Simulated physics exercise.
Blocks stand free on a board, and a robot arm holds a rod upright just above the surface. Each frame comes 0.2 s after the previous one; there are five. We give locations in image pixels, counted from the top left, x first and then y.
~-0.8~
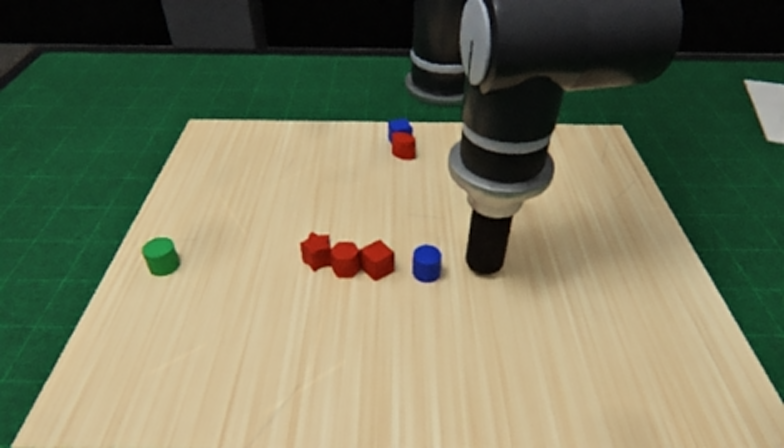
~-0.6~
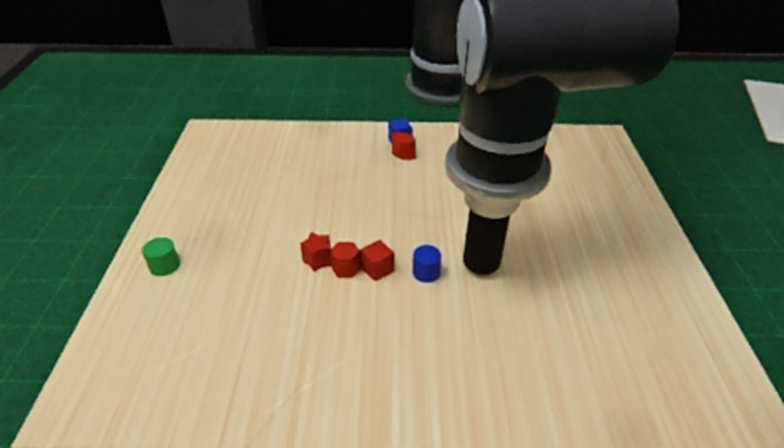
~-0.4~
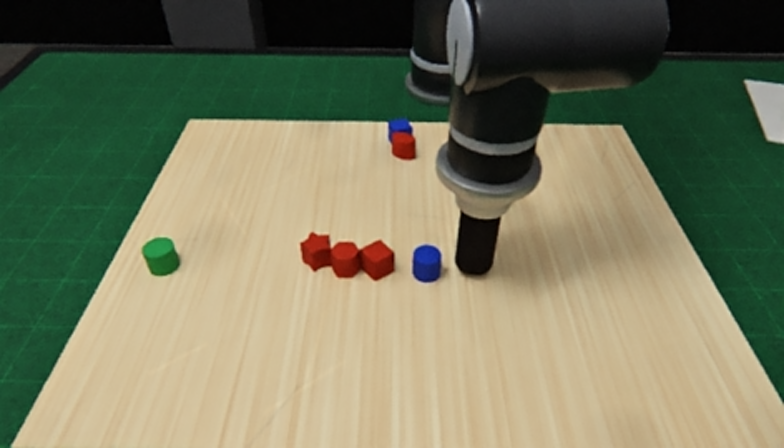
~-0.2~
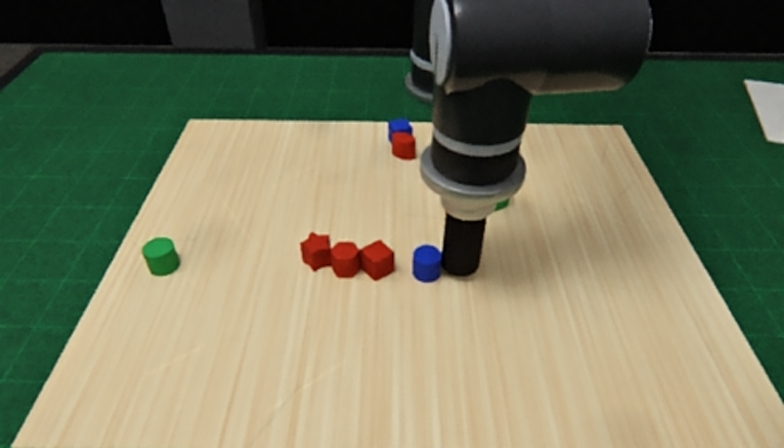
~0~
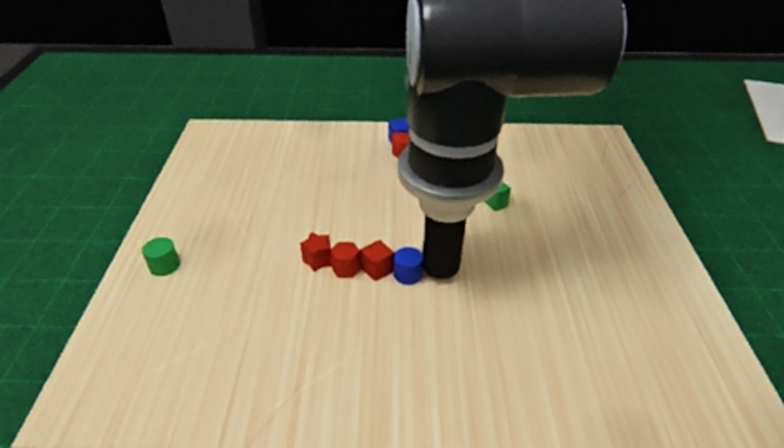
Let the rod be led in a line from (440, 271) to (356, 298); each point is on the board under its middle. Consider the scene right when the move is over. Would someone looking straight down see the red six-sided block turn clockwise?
Answer: No.
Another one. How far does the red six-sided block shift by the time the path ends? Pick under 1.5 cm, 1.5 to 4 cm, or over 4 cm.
The displacement of the red six-sided block is 1.5-4 cm.
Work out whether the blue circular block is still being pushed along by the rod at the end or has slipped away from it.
It is still there in front.
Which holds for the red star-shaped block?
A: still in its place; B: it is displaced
B
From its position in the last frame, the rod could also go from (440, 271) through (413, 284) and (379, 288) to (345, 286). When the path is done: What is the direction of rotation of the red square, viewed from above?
It turns clockwise.
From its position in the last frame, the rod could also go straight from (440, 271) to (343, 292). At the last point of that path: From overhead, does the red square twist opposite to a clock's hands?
No, that is not what happens.
What follows on the original path. One third of the way, rod (412, 275); red star-shaped block (307, 241), turned 30° clockwise; red six-sided block (330, 248), turned 35° anticlockwise; red square (359, 246), turned 55° clockwise; blue circular block (378, 263).
Two thirds of the way, rod (384, 284); red star-shaped block (302, 239), turned 35° clockwise; red six-sided block (324, 247), turned 45° anticlockwise; red square (354, 245), turned 90° clockwise; blue circular block (349, 268).
At the end, rod (356, 292); red star-shaped block (302, 239), turned 35° clockwise; red six-sided block (324, 247), turned 45° anticlockwise; red square (354, 245), turned 90° clockwise; blue circular block (323, 269).
